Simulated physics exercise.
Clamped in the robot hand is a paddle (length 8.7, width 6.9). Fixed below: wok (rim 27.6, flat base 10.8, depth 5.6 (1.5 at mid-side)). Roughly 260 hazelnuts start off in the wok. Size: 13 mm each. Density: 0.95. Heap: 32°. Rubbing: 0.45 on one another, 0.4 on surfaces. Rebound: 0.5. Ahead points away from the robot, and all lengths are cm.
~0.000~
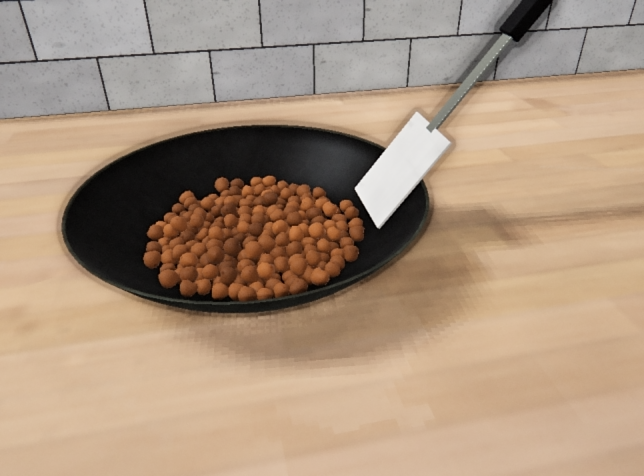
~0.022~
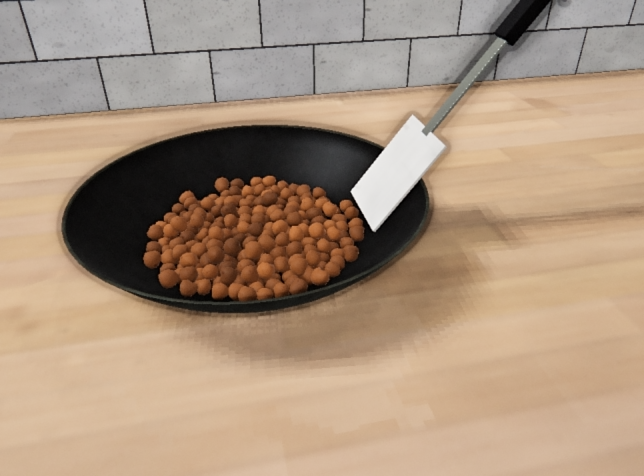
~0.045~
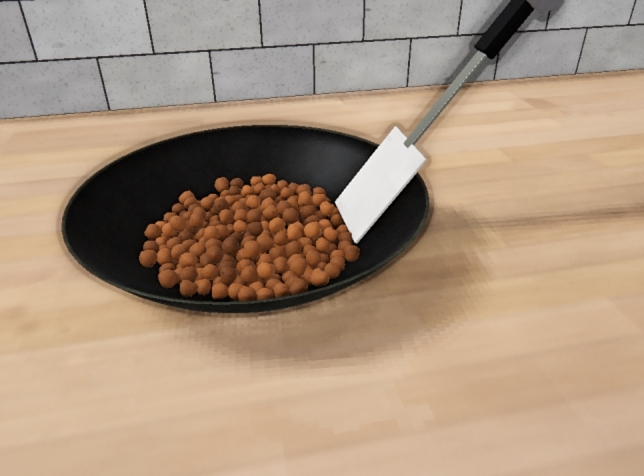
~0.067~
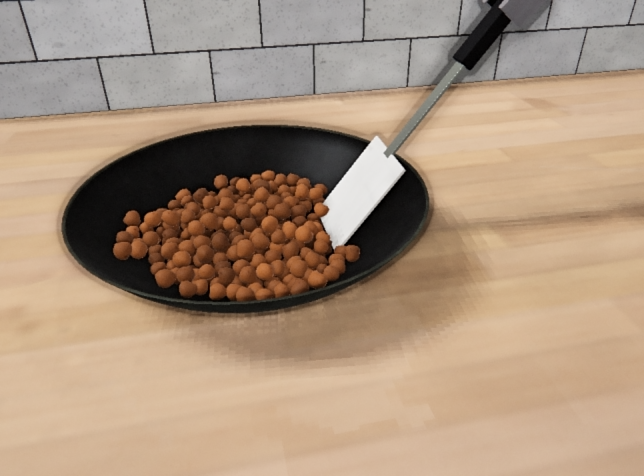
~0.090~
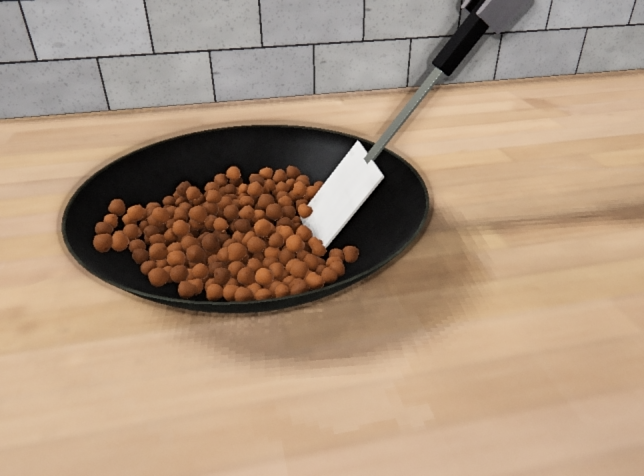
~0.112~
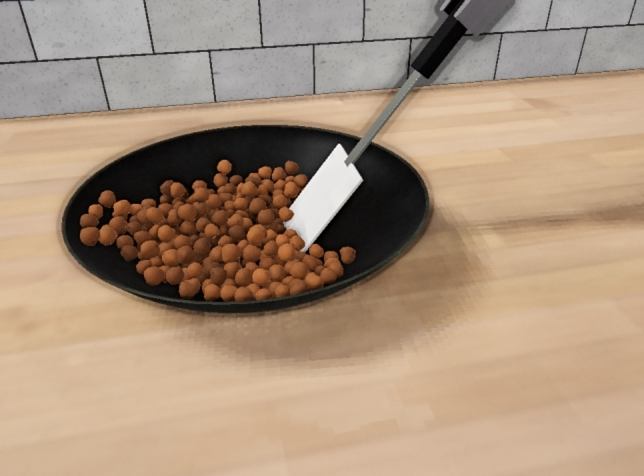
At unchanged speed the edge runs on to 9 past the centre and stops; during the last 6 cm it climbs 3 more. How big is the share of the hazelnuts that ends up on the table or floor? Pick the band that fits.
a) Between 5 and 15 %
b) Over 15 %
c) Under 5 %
The answer is b.
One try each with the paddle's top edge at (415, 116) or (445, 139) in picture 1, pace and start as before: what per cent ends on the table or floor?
Some 20 and 20 per cent.
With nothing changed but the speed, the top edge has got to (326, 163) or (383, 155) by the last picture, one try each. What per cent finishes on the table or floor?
Respectively, around 25 and 5 per cent.
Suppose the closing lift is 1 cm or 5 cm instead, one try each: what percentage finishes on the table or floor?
Try one gives about 15 in a hundred, try two about 15 in a hundred.
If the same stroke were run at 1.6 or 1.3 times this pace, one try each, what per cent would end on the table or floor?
I'd say near 30 and then near 25 per cent.
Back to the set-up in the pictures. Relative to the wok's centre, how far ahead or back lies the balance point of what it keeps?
It rests close to 3.0 centimetres ahead of centre.
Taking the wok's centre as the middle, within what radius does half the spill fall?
About 30 cm out from the centre.
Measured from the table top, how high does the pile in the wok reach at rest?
About 4.5 centimetres.
After 0.17 s, sloping 52°, highest piece 6 above the table; 262 in the wok.
After 0.22 s, sloping 52°, highest piece 6 above the table; 262 in the wok.
After 0.45 s, sloping 52°, highest piece 10 above the table; 211 in the wok, 28 on the table or floor, 23 on the blade or in flight.
After 1.50 s, sloping 52°, highest piece 4 above the table; 211 in the wok, 51 on the table or floor.
In the end, 211 in the wok, 51 on the table or floor. That is 19 % on the table or floor.
